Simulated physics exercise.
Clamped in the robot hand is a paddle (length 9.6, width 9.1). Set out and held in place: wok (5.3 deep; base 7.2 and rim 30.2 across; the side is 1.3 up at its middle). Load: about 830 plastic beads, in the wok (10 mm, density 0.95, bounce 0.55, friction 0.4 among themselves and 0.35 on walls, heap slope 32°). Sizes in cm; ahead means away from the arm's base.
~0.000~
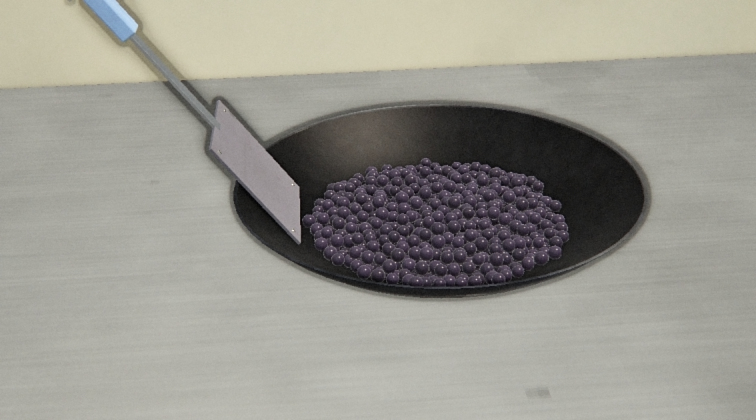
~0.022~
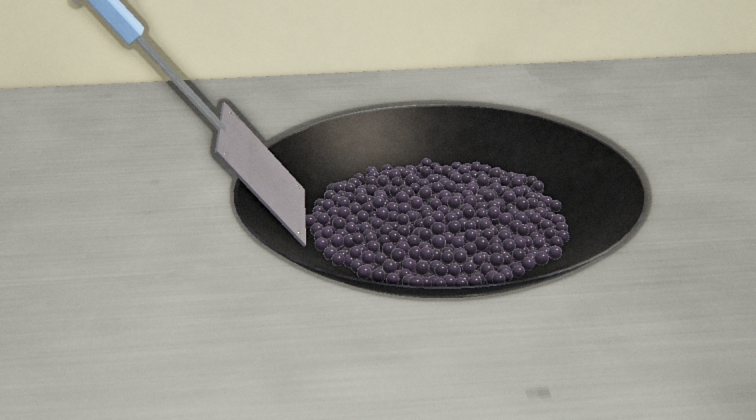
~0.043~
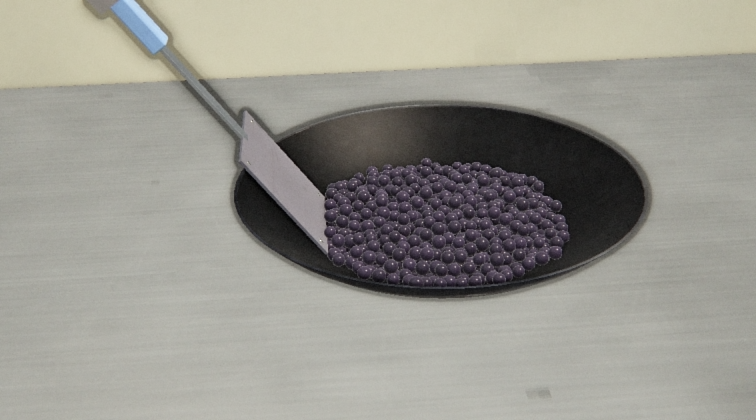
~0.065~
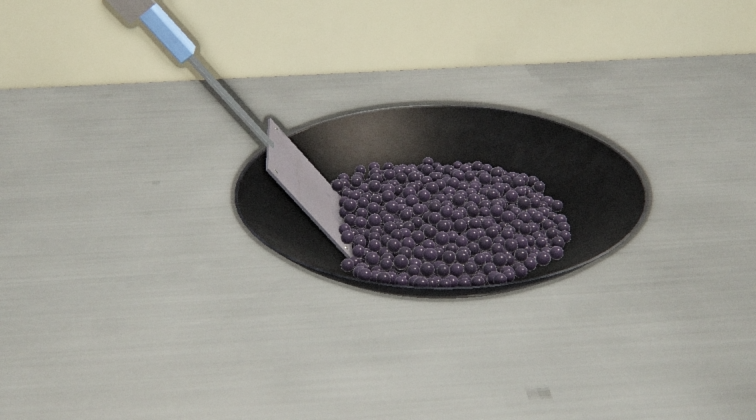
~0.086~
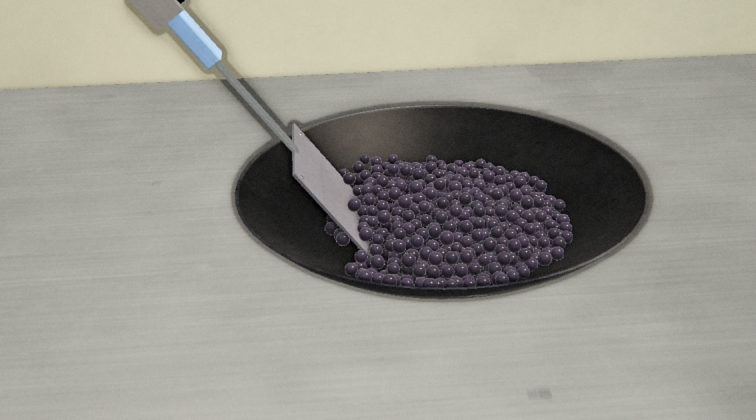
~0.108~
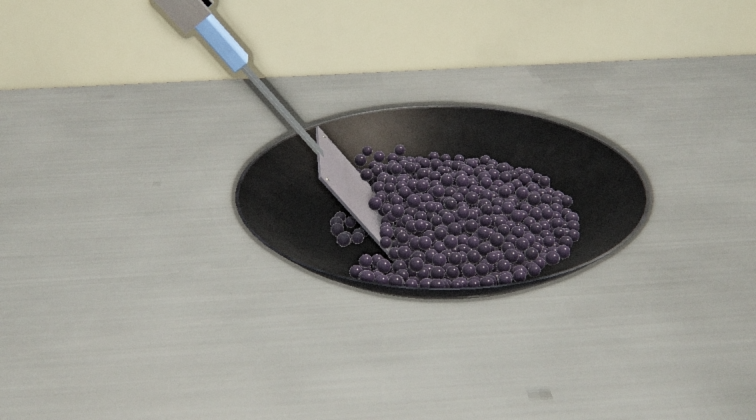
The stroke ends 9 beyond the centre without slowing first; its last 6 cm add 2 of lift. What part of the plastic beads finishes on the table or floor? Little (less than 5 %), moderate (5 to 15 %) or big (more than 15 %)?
Answer: Big; more than 15 % of the plastic beads finish on the table or floor.
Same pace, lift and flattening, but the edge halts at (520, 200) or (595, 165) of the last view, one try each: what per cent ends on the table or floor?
About 5 and 40 per cent.
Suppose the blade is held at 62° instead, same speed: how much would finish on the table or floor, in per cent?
Then about 25 per cent.
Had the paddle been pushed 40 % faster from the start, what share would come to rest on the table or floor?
In that case some 40 per cent.
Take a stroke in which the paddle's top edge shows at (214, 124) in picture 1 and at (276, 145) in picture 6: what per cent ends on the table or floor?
About 5 per cent.
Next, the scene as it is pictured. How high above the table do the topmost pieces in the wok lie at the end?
Roughly 6.0 cm.
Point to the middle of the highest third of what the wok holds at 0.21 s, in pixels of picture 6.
Around (549, 186).
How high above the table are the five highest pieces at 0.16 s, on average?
Roughly 6 cm.
After 0.16 s, sloping 54°, highest piece 6 above the table; 828 in the wok.
After 0.21 s, sloping 54°, highest piece 9 above the table; 827 in the wok, 1 on the blade or in flight.
After 0.44 s, sloping 54°, highest piece 7 above the table; 628 in the wok, 170 on the table or floor, 30 on the blade or in flight.
After 1.49 s, sloping 54°, highest piece 6 above the table; 624 in the wok, 204 on the table or floor.
At rest, 624 in the wok, 204 on the table or floor. That is 25 % on the table or floor.
